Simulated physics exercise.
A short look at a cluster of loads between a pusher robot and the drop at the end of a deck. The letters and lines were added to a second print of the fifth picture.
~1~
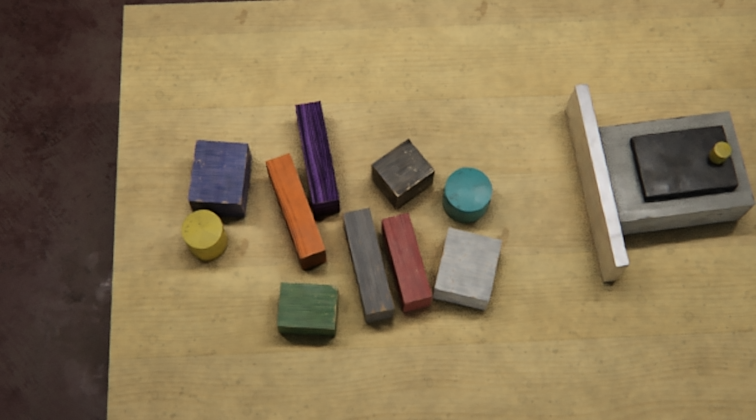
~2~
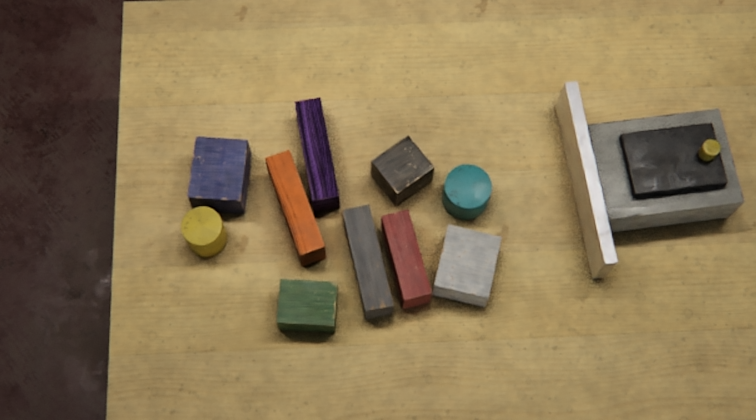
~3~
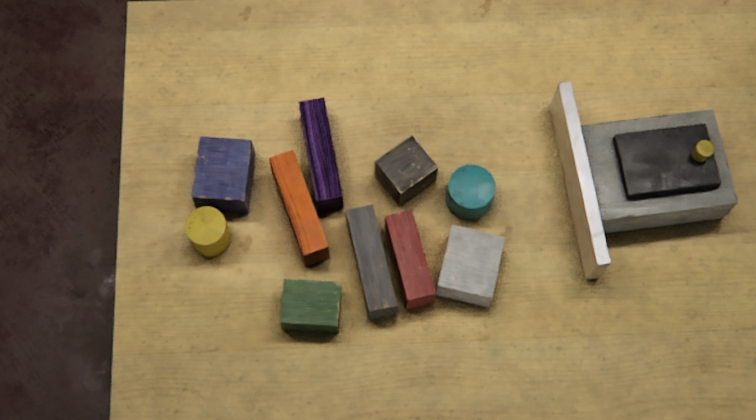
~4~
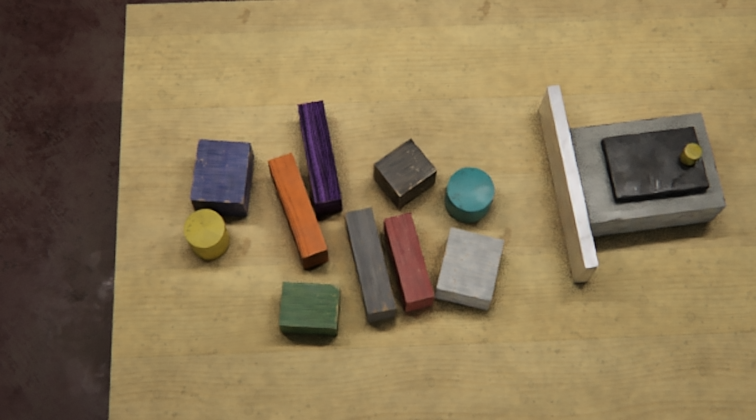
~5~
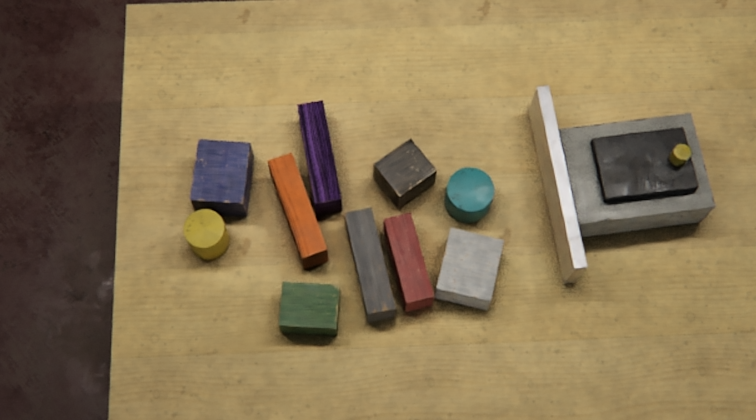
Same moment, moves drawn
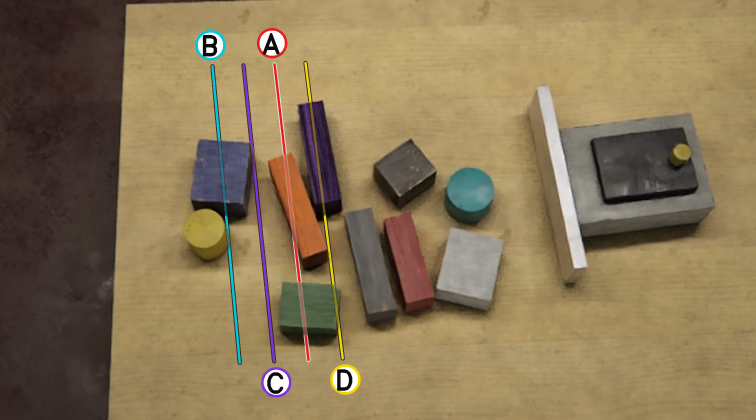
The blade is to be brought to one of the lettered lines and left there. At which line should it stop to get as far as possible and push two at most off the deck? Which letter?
Up to line C.
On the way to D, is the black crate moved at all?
Yes.
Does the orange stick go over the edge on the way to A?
By then, no.
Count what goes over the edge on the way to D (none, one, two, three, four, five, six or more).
By then, none.
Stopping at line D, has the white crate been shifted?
Yes.
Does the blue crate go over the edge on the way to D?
No.
On the marked copy, A at (291, 205); B at (225, 207); C at (258, 206); D at (323, 204).
Taking C. A third of the way, robot (530, 168); white crate (430, 277); red bar (386, 264).
Two thirds of the way, robot (419, 172); yellow canister (173, 225); blue crate (201, 172).
When it is over, robot (337, 175); yellow canister over the edge; blue crate (128, 163); one fallen.
As for the rest, A is within the limit but short; B drops four; D is within the limit but short.
